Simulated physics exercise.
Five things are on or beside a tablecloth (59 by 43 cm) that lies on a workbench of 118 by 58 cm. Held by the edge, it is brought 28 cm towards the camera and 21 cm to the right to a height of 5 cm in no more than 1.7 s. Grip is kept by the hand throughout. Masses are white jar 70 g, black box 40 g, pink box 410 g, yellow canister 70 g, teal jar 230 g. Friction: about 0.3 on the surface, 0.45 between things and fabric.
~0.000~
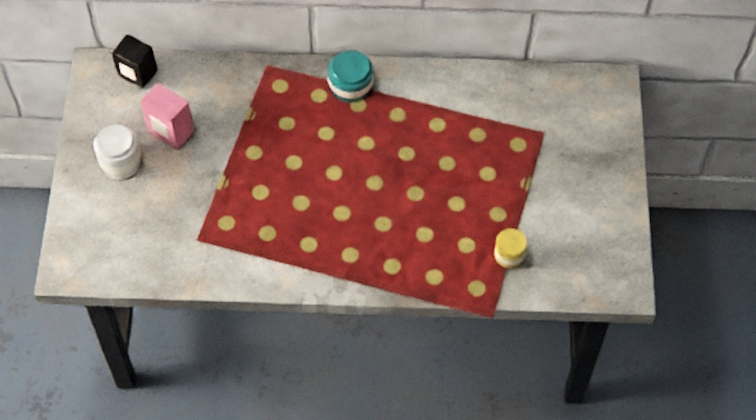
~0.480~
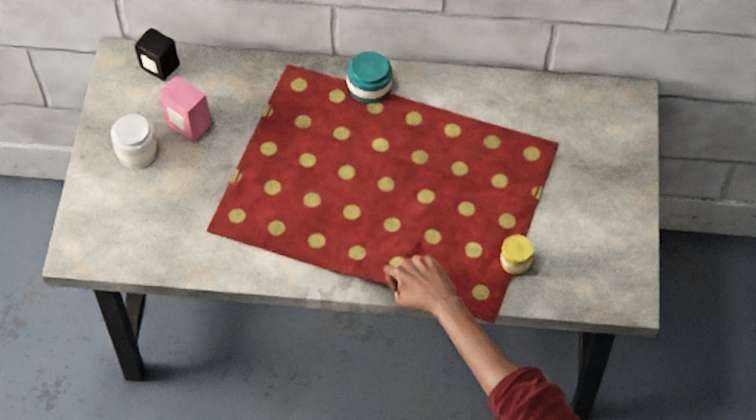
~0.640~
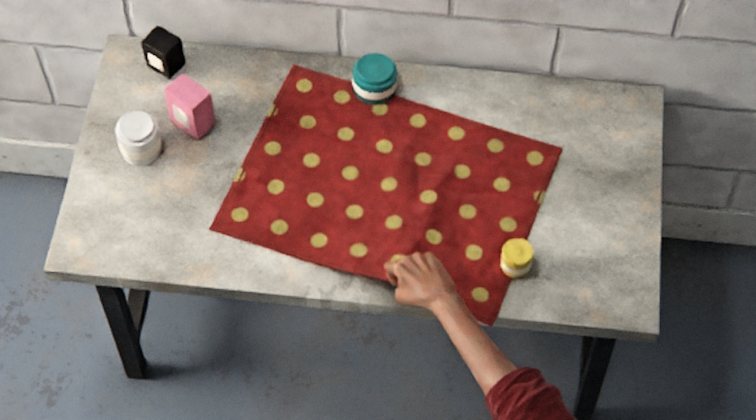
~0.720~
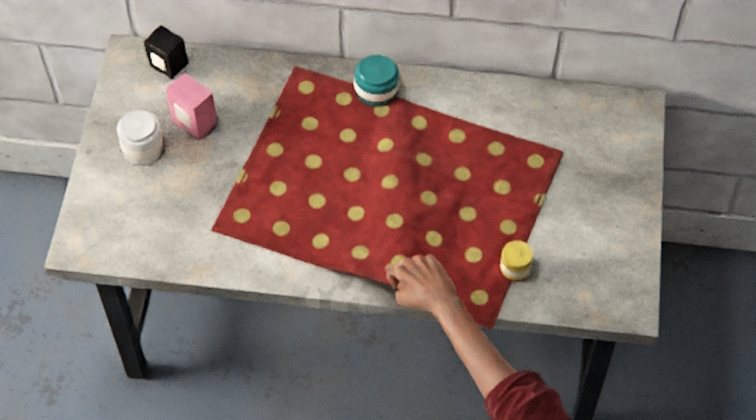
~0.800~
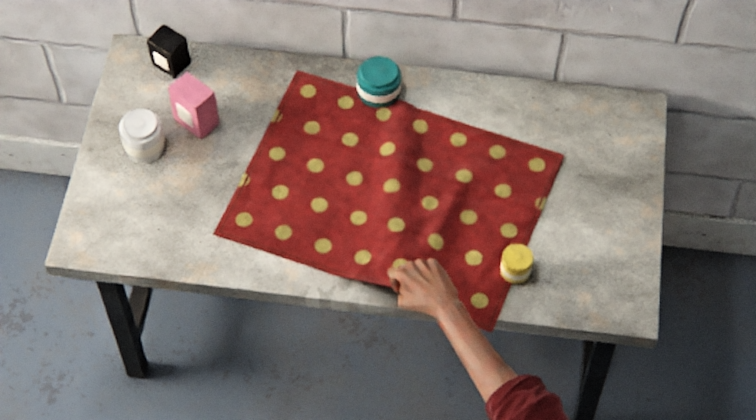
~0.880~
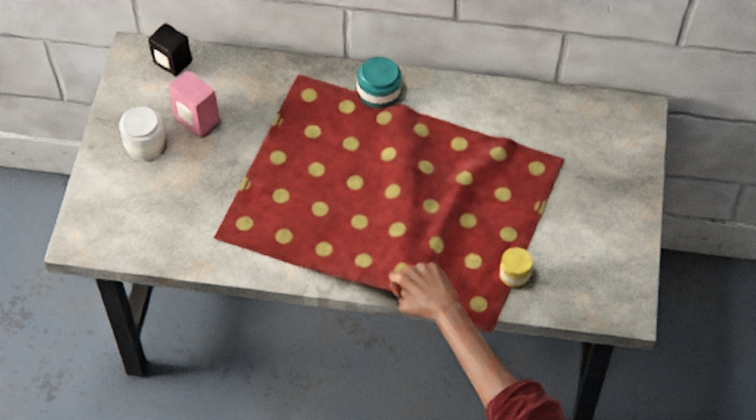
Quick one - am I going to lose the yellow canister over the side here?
Yes, it goes over.
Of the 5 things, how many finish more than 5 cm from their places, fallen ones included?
The number is 1.
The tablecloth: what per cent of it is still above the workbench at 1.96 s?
Share within the edges: Approx. 40 %.
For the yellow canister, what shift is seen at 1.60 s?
The yellow canister has moved 6 cm.
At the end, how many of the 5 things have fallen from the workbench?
All told, 1.
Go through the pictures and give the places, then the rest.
In the first picture, shows, yellow canister (512, 242); tablecloth corners (197, 240) (267, 65) (544, 133) (492, 318).
In the second picture, shows, tablecloth corners (207, 231) (287, 64); grip (396, 287).
In the third picture, shows, tablecloth corners (209, 229) (293, 65); grip (397, 284).
In the fourth picture, shows, tablecloth corners (211, 230) (295, 67); grip (397, 287).
In the fifth picture, shows, tablecloth corners (213, 234) (297, 71); grip (399, 290).
In the sixth picture, shows, yellow canister (517, 260); tablecloth corners (214, 238) (298, 75) (564, 159); grip (400, 295).
At 1.2 s, 90 % of the tablecloth is still over the top; yellow canister 3 cm off its start.
At 1.6 s, 65 % of the tablecloth is still over the top; yellow canister 6 cm off its start.
At 2.0 s, 40 % of the tablecloth is still over the top; yellow canister 11 cm off its start at (536, 306).
At 2.3 s, 20 % of the tablecloth is still over the top; yellow canister over the edge.
At 3.9 s, 15 % of the tablecloth is still over the top; yellow canister over the edge.
